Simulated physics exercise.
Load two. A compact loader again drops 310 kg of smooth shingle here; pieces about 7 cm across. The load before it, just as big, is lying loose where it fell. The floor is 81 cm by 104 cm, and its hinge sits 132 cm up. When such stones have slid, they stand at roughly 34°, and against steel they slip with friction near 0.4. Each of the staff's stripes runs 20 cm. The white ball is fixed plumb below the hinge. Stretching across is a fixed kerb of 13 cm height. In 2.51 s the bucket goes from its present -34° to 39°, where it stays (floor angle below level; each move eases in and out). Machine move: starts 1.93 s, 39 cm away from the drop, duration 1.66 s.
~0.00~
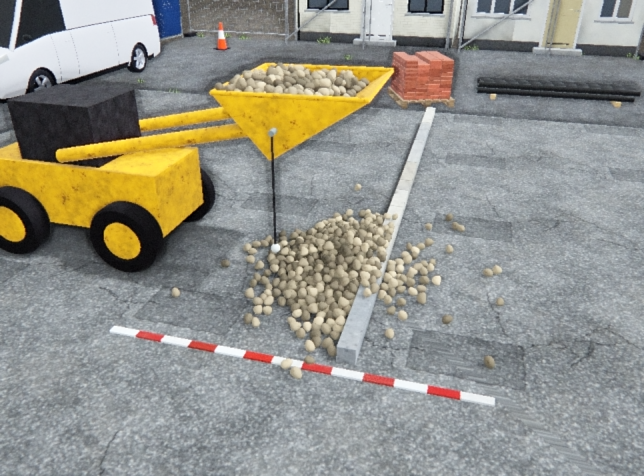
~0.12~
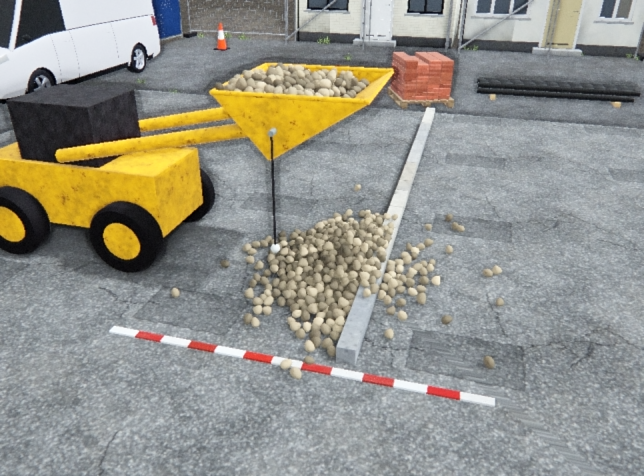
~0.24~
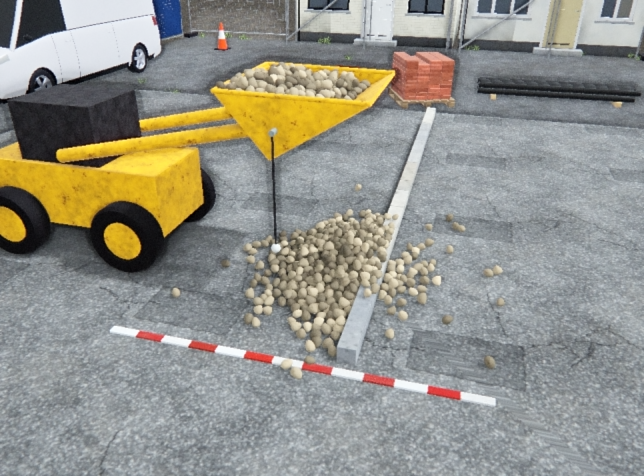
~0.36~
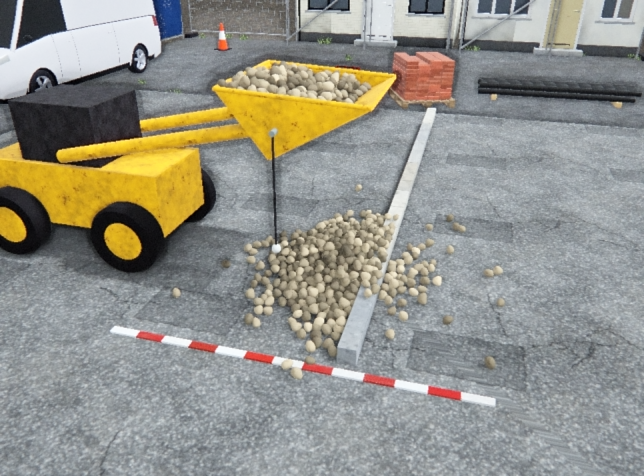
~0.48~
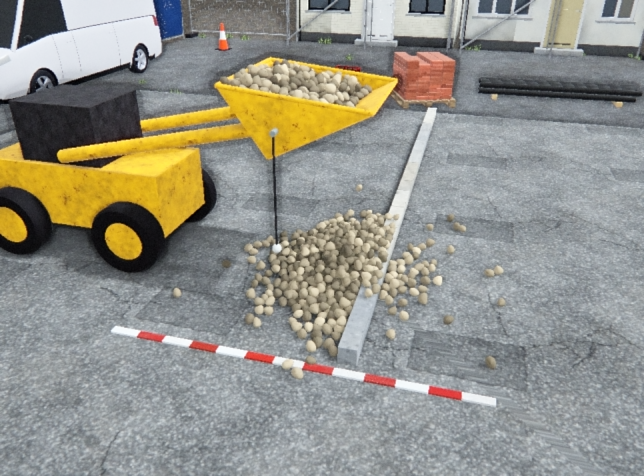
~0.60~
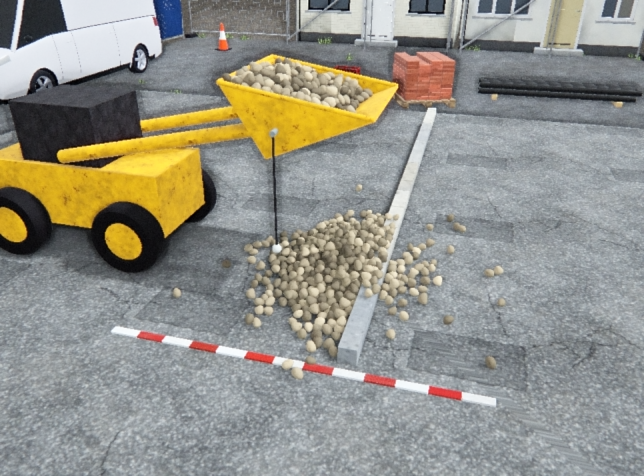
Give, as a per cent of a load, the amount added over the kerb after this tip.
Close to 89 parts in a hundred.
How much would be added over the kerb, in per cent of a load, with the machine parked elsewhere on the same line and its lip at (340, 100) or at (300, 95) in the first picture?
I'd guess close to 70 per cent first and close to 25 per cent second.
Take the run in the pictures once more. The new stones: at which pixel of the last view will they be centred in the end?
Near (423, 272).
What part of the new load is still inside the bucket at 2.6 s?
It still holds about 0 per cent.
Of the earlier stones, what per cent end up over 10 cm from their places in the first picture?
Roughly 5 per cent of them.
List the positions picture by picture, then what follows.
The first picture shows lip at (369, 101), floor tilted -34°, highest stones at (289, 71). The earlier load is highest near (354, 242), 26 cm above ground level, 92 % on this side of the kerb, 8 % over the kerb.
In the second picture, the bucket is at -34°, its lip at (369, 102); the top of the load is at (283, 72); the stones move at 0.0 m/s on average.
The third picture shows lip at (370, 105), floor tilted -32°, highest stones at (284, 71); the stones move at 0.1 m/s on average.
The fourth picture shows lip at (372, 109), floor tilted -30°, highest stones at (283, 71); the stones move at 0.1 m/s on average.
In the fifth picture, the bucket is at -27°, its lip at (373, 114); the top of the load is at (281, 70); the stones move at 0.1 m/s on average.
The sixth picture shows lip at (374, 121), floor tilted -23°, highest stones at (273, 68); the stones move at 0.1 m/s on average.
After 1.9 s the floor is at 28°; in per cent of one load, 80 in the bucket, 107 on this side of the kerb, 13 over the kerb; the foremost stones are at (474, 274).
After 2.6 s the floor is at 39°; in per cent of one load, 1 in the bucket, 117 on this side of the kerb, 82 over the kerb; the foremost stones are at (534, 302).
After 4.0 s the floor is at 39°; in per cent of one load, 0 in the bucket, 103 on this side of the kerb, 98 over the kerb; the foremost stones are at (634, 318).
After 6.5 s the floor is at 39°; in per cent of one load, 0 in the bucket, 103 on this side of the kerb, 98 over the kerb; the foremost stones are at (634, 318). Net gain over the kerb, 89.
